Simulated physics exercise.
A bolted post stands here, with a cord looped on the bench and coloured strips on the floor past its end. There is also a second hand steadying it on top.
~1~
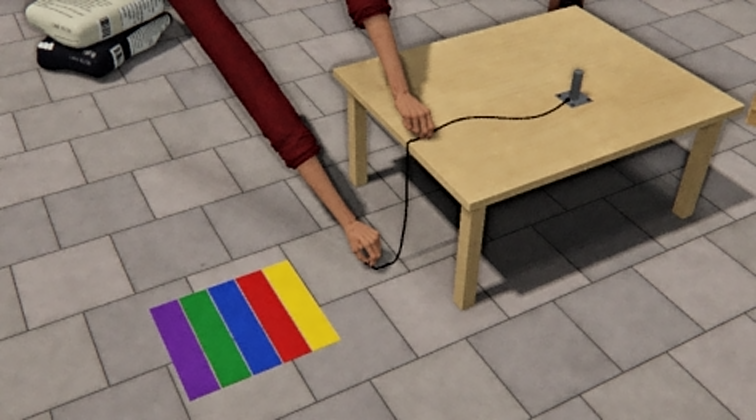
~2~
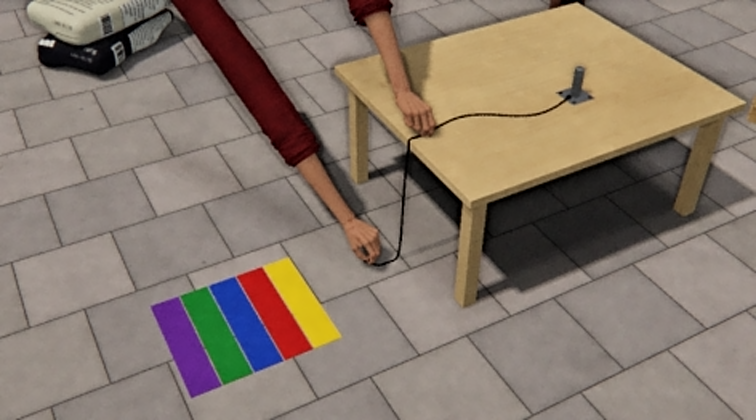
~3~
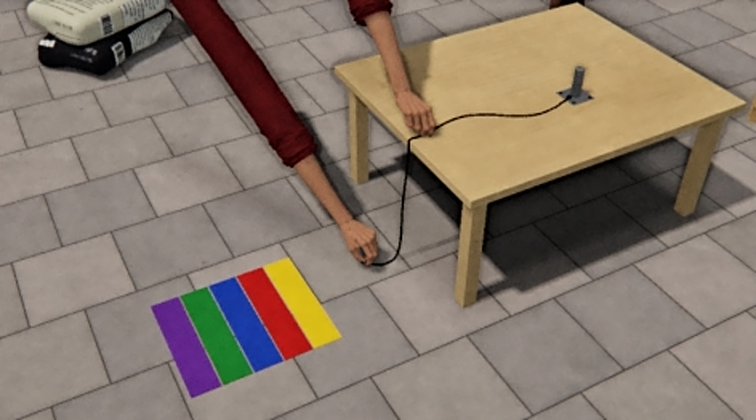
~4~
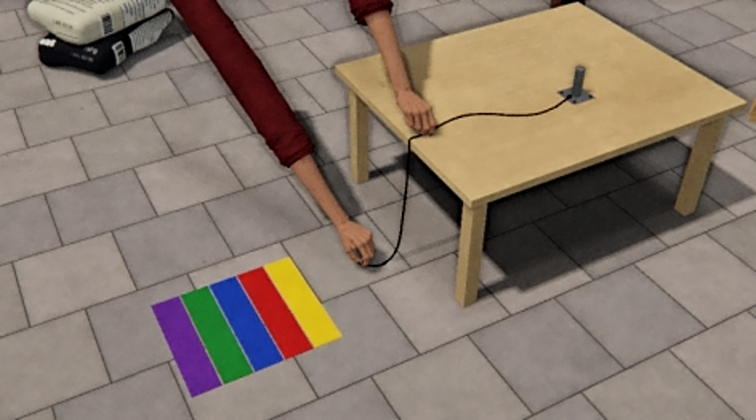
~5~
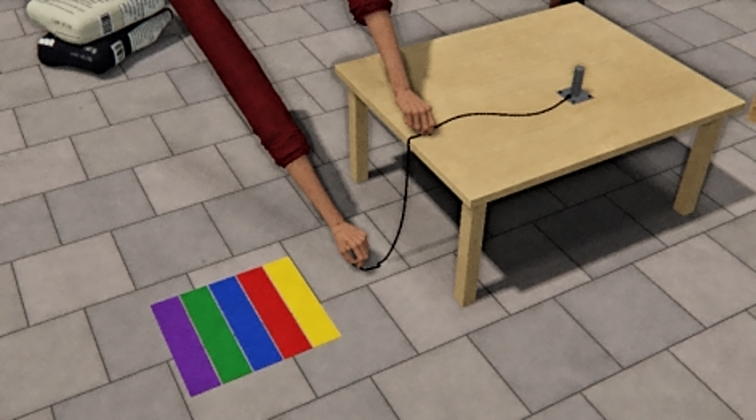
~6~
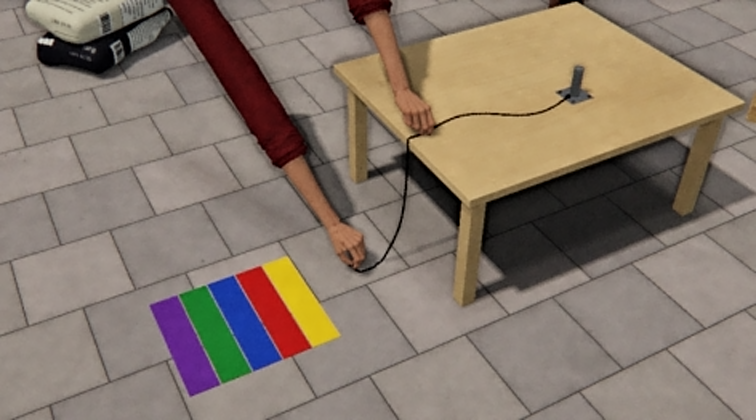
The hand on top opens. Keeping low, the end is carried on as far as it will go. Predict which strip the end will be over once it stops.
I would say the red strip.
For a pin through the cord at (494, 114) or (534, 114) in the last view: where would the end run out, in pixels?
Approximately (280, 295) and (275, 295), respectively.
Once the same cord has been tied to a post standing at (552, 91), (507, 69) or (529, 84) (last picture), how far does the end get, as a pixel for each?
Try by try, around (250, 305), (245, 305) and (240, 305).
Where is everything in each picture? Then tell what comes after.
End (369, 263); yellow (317, 330); red (288, 341); blue (259, 353); green (228, 365); purple (197, 377), in the first frame.
End (369, 261); cord through (556, 107) (498, 115) (444, 124) (408, 155) (403, 204) (399, 251), in the second frame.
End (366, 262), in the third frame.
End (362, 263); cord through (556, 107) (499, 115) (445, 123) (409, 154) (405, 203) (396, 252), in the fourth frame.
End (357, 265), in the fifth frame.
End (353, 266); cord through (555, 107) (498, 114) (443, 123) (408, 154) (404, 202) (388, 251), in the sixth frame.
Early on, end near (317, 279); short of the strips.
Midway, end near (289, 289); over yellow.
At the end of the slack, end near (272, 296); over red. The end stops over the red strip.
